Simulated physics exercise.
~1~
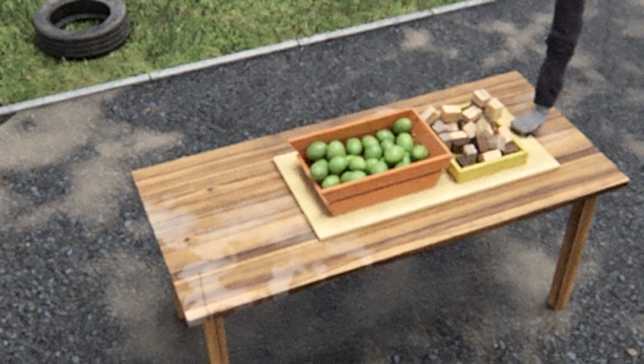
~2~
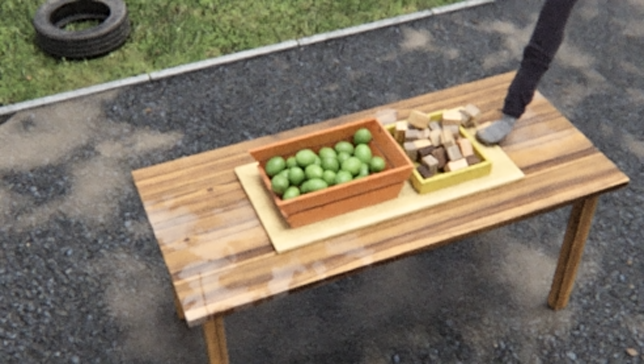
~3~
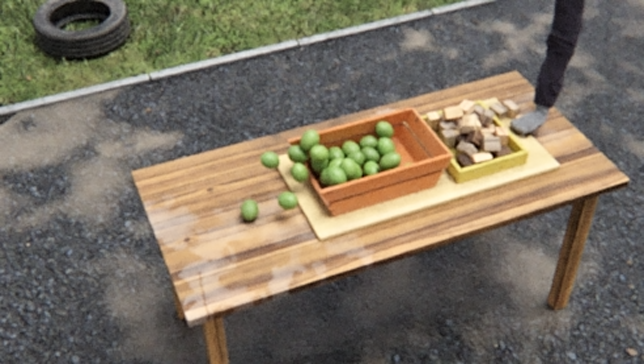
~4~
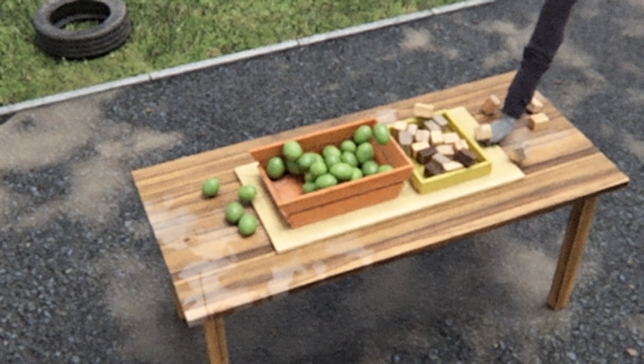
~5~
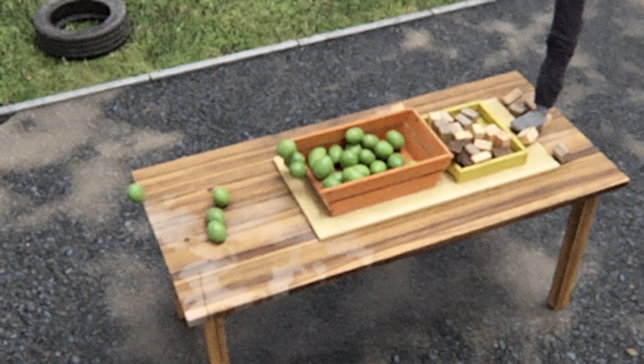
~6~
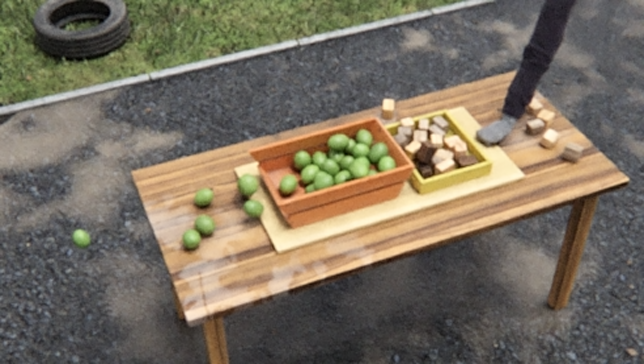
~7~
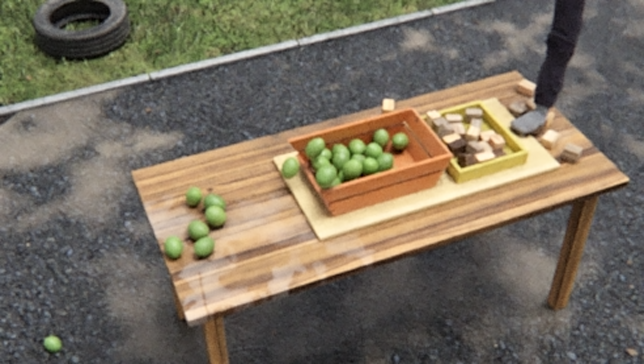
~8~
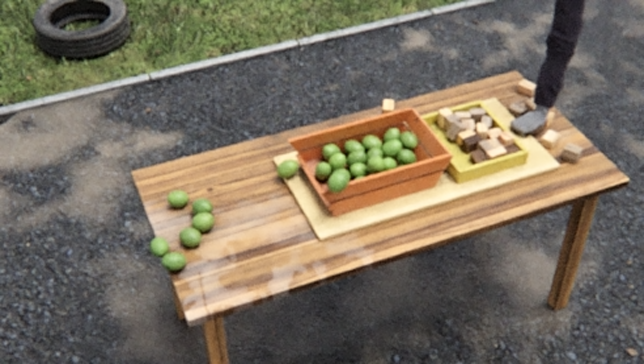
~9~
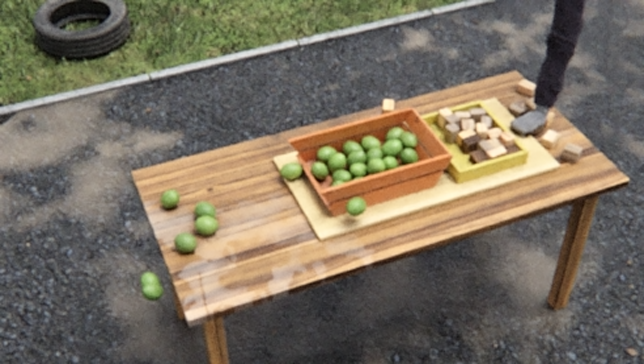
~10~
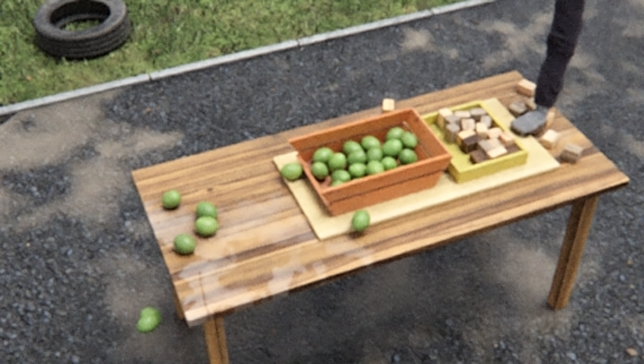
Limes spill left from a sliding orange tray, some dropping off the table, as blocks scatter right.
